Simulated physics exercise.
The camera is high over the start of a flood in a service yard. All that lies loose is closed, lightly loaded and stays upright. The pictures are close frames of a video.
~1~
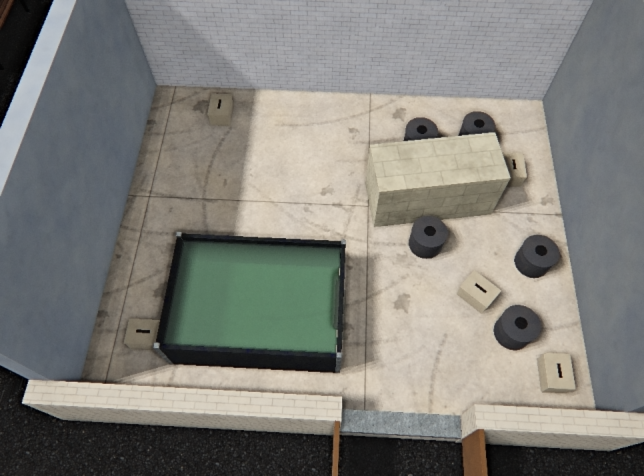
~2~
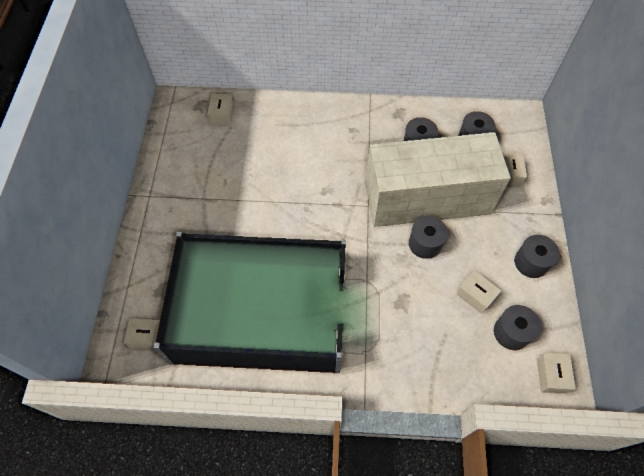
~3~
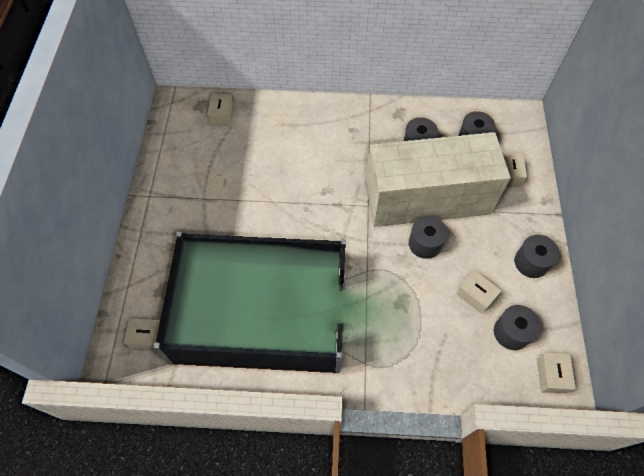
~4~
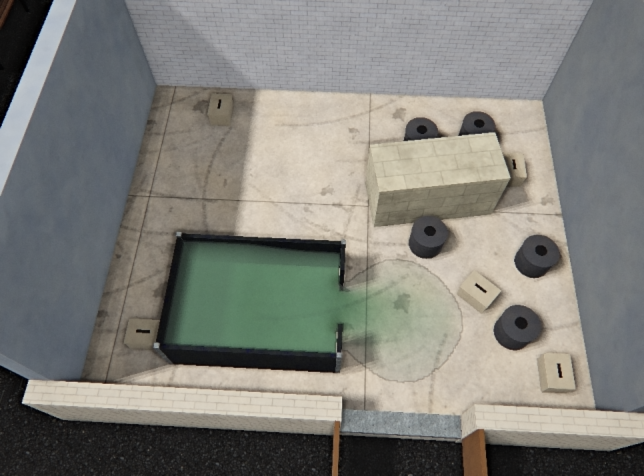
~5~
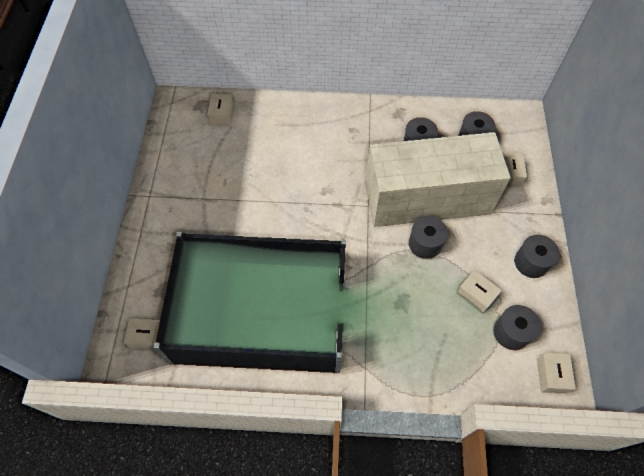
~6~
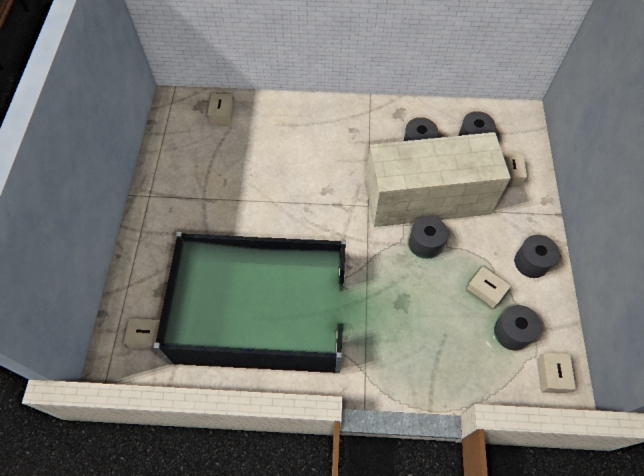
Green water pours through an opening in the right side of a dark-walled tank in a pale-floored, walled yard, seen from high above by a still camera. Five dark round tubs and five beige boxes sit around the floor, with a long pale block at upper right. The water fans rightward in a thin, rounded sheet, reaching the middle box, which shifts slightly right while the others stay put.
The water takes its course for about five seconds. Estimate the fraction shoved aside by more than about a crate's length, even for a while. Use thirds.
Share: One to two thirds.
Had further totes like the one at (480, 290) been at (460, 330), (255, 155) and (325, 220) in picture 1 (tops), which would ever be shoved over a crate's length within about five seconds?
In turn: Swept aside, short of that, less than that.
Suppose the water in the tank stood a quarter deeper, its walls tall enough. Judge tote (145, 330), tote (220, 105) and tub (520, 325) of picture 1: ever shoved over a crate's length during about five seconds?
As listed: Short of that, short of that, that far or more.
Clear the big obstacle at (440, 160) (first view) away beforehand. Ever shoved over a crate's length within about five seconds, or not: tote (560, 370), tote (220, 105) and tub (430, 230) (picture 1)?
As listed: Swept aside, never so far, short of that.
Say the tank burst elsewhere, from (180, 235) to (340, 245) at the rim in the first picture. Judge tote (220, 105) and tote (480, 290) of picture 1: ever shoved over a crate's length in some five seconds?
In turn: Pushed that far, short of that.
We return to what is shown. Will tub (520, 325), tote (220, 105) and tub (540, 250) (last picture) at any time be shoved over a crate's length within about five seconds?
One after the other: Shifted that much, short of that, yes.
A moment on, 1 of 10 are well off their spots; 1 afloat.
Next, 2 of 10 are well off their spots; 4 afloat.
Later, 3 of 10 are well off their spots; 4 afloat.
In the end, 6 of 10 are well off their spots, and 6 have been at some point; 5 afloat.
